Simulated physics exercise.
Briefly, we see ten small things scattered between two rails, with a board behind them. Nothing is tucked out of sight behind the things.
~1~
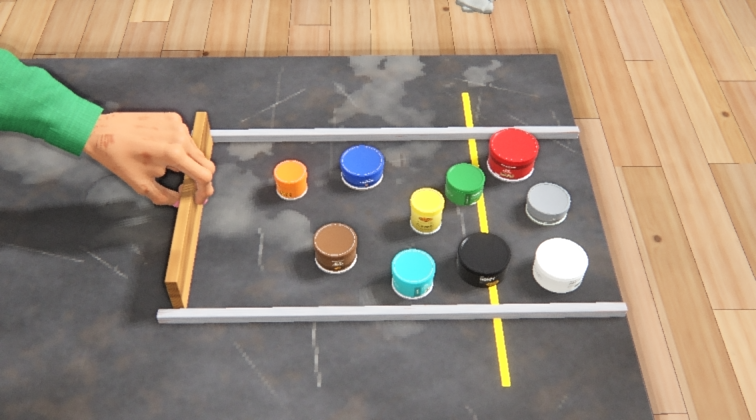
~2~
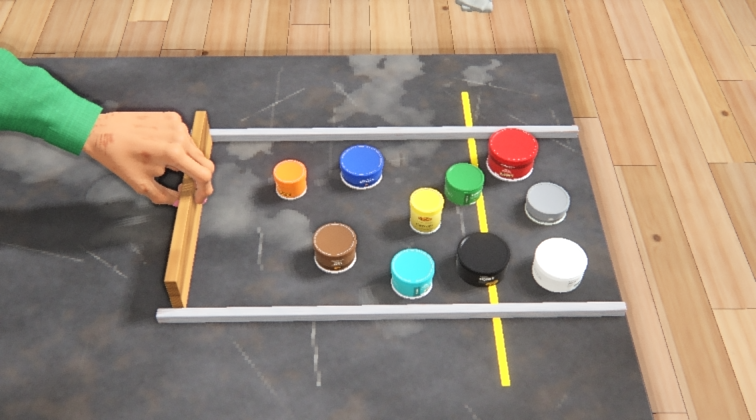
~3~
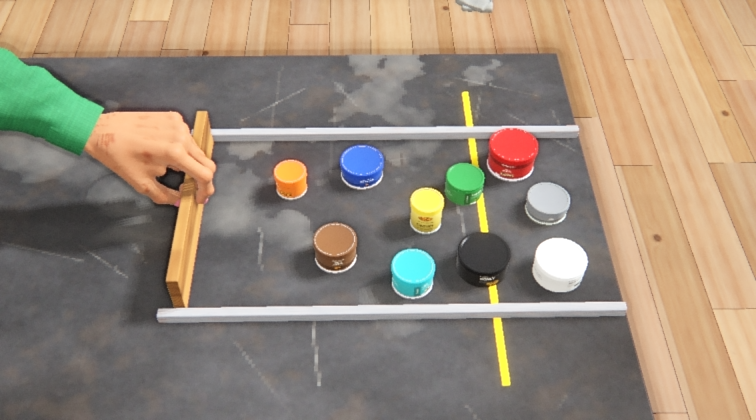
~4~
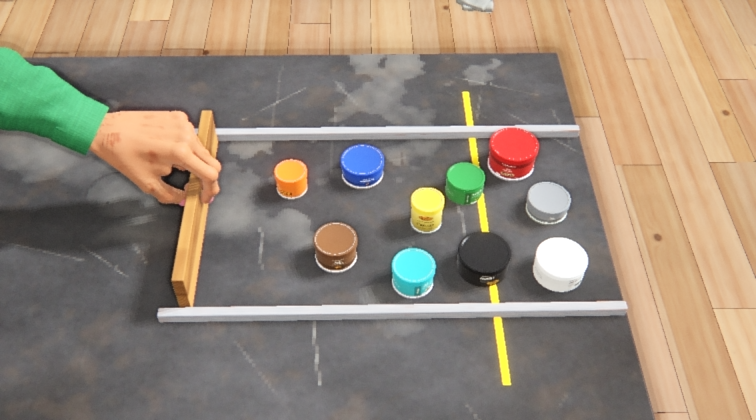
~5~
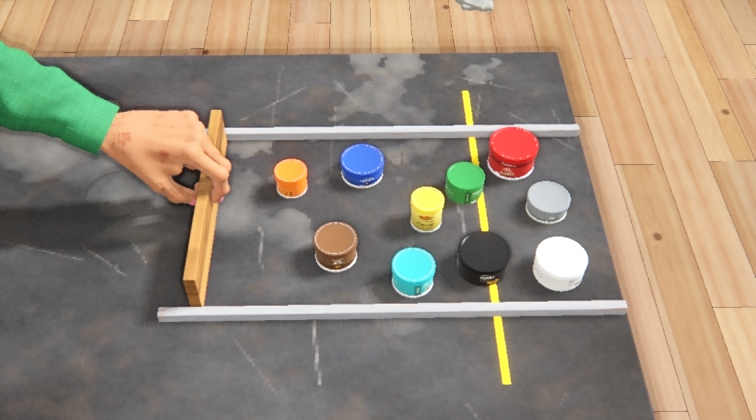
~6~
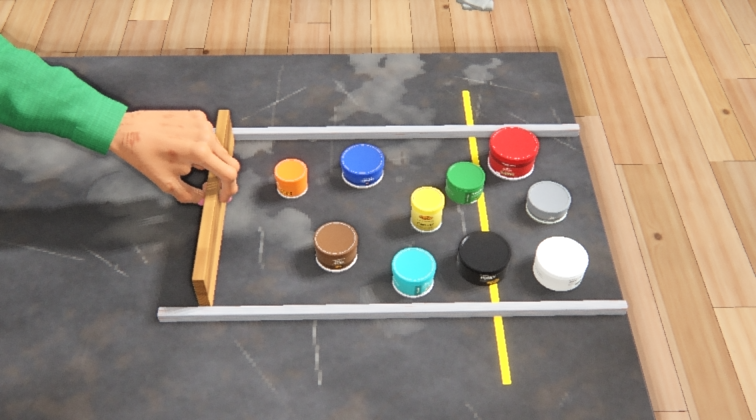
The clip shows ten colourful round containers scattered between two rails on a dark surface crossed by yellow tape, while a green-sleeved hand holds a wooden board at the left, then slides it slightly right without touching them.
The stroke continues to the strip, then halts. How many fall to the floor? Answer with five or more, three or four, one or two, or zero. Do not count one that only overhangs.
The count that falls is zero.
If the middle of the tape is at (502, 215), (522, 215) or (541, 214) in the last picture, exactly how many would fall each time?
Counts per try, in order: 1 / 1 / 2.
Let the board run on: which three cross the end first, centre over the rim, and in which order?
White tub, red tin, black tub.
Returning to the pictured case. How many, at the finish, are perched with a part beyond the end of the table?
Count: 1.
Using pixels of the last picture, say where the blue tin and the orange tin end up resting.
They end up close to (498, 160) and (496, 187).
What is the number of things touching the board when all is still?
5 of them.
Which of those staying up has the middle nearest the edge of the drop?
That's the white tub.
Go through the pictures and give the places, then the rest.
Grey pot (547, 205); white tub (560, 266); red tin (512, 155); board (191, 205); tape (483, 217), in the first frame.
White tub (559, 266); turquoise tin (412, 275), in the second frame.
Red tin (512, 155); black tub (483, 259), in the third frame.
Grey pot (548, 204); board (197, 203), in the fourth frame.
White tub (560, 264); yellow tin (427, 211), in the fifth frame.
Grey pot (548, 203); white tub (560, 264); red tin (512, 154); board (216, 203); tape (483, 215), in the sixth frame.
Soon after, none off yet; grey pot at rest near (548, 203); white tub at rest near (560, 264); red tin at rest near (512, 154).
At rest, the number that fall off is zero.
